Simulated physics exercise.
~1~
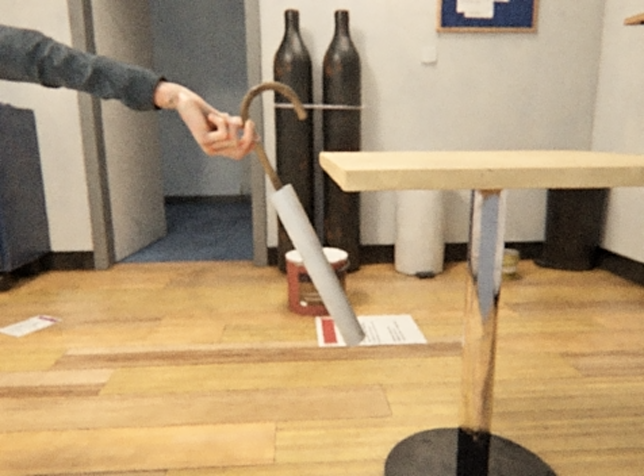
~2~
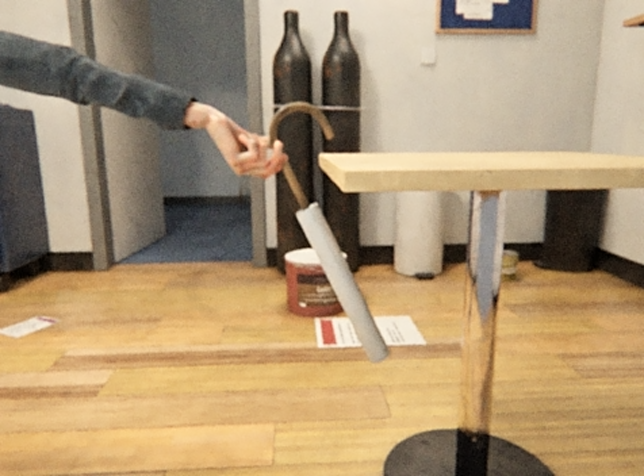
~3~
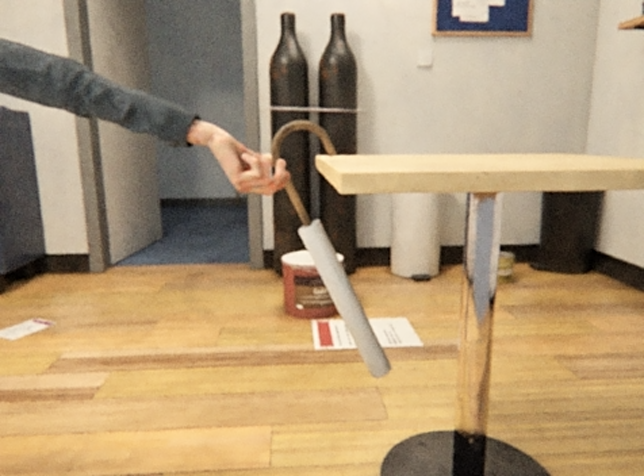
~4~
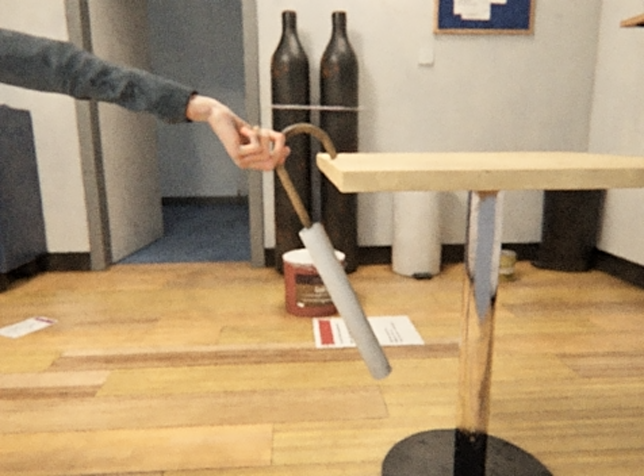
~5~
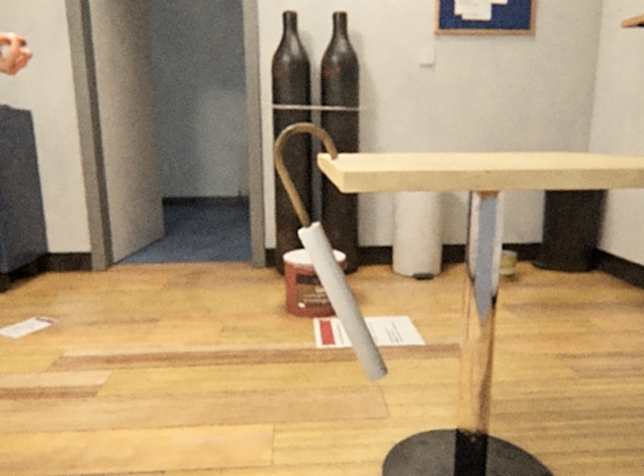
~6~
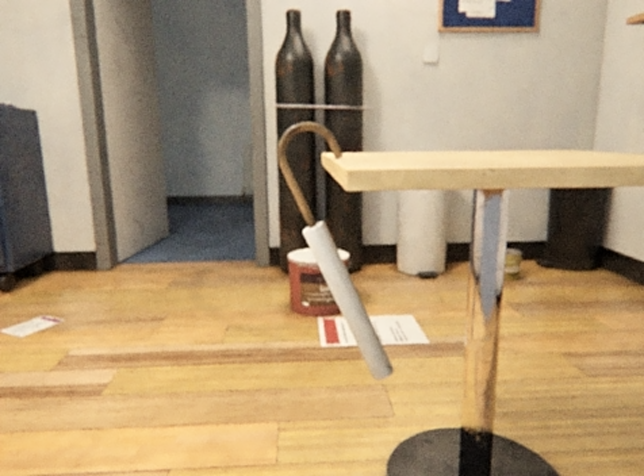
A white umbrella with a curved brown handle hangs at a slant from a hand reaching in from the left, beside a pale wooden table top on a metal post. The hand carries it to the right and slightly down toward the table. It lowers the umbrella a little more, bringing the tip of the hook onto the table's left edge. The fingers then let go and the hand draws back to the left, out of view. The umbrella stays hooked on the edge, still slanting above the wooden floor.
